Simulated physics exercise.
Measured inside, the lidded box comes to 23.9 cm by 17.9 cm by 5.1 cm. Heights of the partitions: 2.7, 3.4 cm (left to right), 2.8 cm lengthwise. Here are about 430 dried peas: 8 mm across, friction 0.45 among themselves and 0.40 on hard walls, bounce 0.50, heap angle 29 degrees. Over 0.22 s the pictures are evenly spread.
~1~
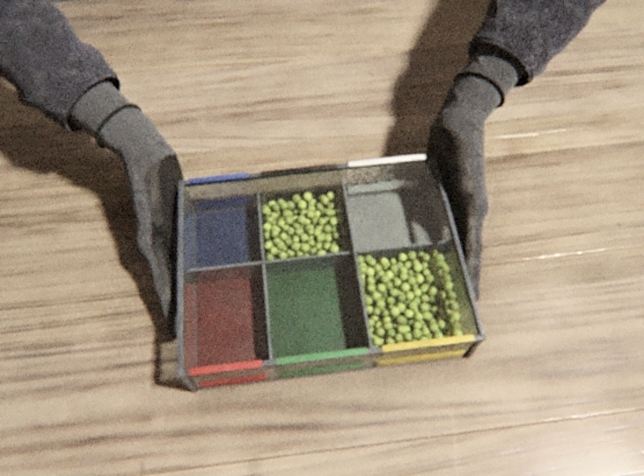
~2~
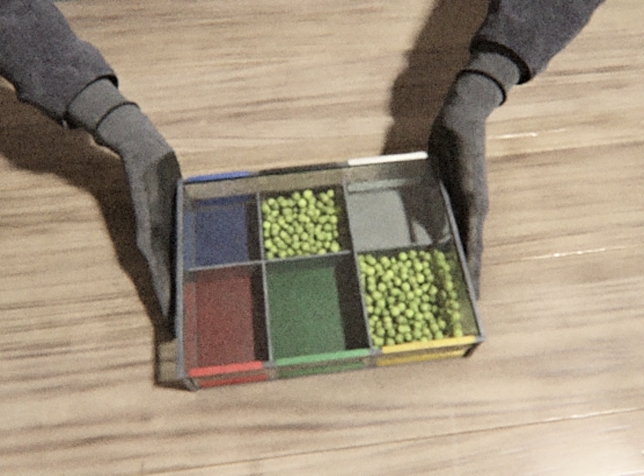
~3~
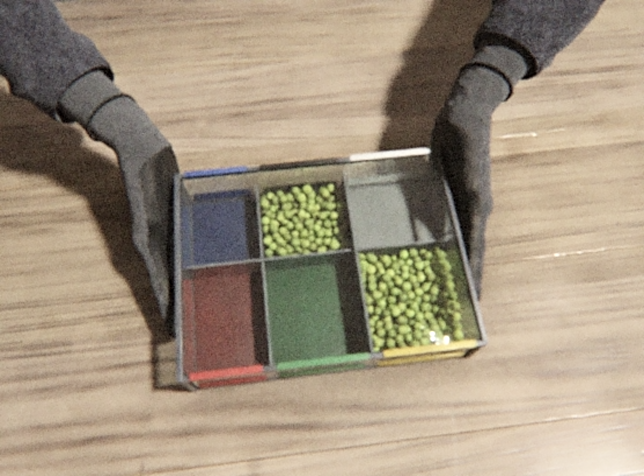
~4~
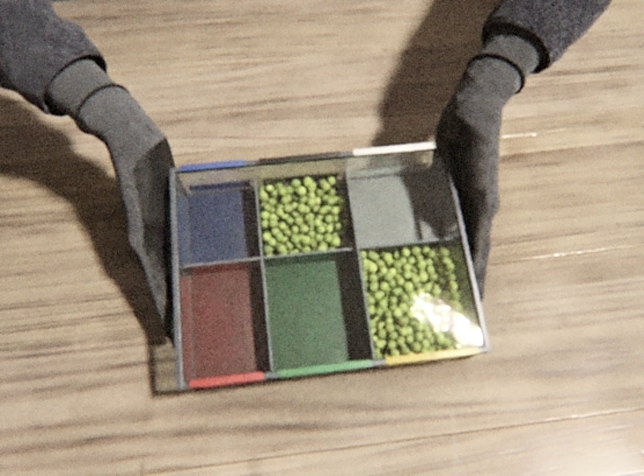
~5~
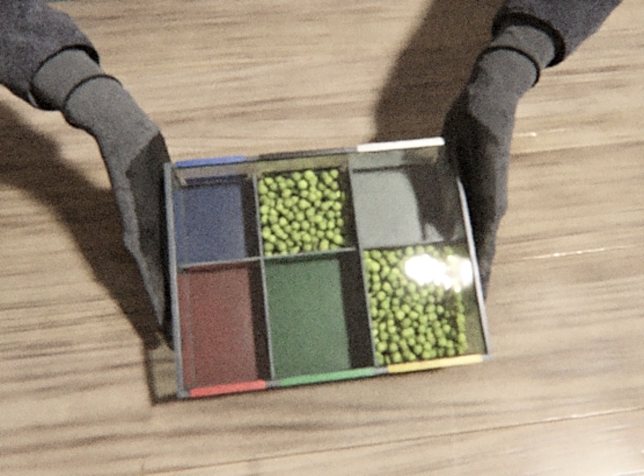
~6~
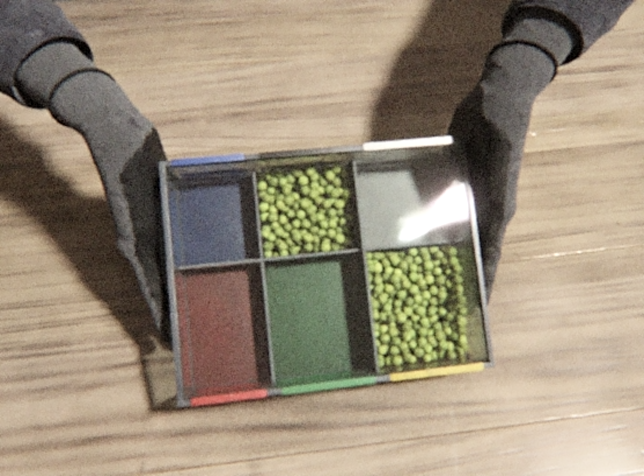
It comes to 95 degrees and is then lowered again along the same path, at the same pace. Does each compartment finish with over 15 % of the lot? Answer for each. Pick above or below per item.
Red = below; blue = below; green = above; yellow = above; white = below; black = below.
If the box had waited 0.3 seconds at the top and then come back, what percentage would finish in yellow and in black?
Yellow 65; black 0.
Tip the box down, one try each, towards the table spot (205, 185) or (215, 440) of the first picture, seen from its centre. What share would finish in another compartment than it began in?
The share comes to roughly 55 in a hundred, then roughly 40 in a hundred.
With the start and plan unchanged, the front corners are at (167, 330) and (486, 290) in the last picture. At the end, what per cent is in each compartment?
In per cent, the final split is red 0, blue 5, green 0, yellow 10, white 45, black 40.
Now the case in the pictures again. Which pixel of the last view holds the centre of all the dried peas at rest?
Near (388, 329).
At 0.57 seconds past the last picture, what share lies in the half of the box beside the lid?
I'd say around 60 percent of the pieces.
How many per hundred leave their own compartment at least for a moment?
Roughly 35 in a hundred.
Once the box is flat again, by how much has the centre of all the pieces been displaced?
It shifts by roughly 5.0 cm.
Then, 0.57 s after the last picture, tilt 94 degrees; green 20 %, yellow 65 %, black 15 %.
Then, 0.96 s after the last picture, tilt 39 degrees; green 30 %, yellow 65 %, black 5 %.
Then, 1.43 s after the last picture, tilt 0 degrees; green 30 %, yellow 65 %, black 5 %.
In the end, red 0 %, blue 0 %, green 30 %, yellow 65 %, white 0 %, black 5 %.
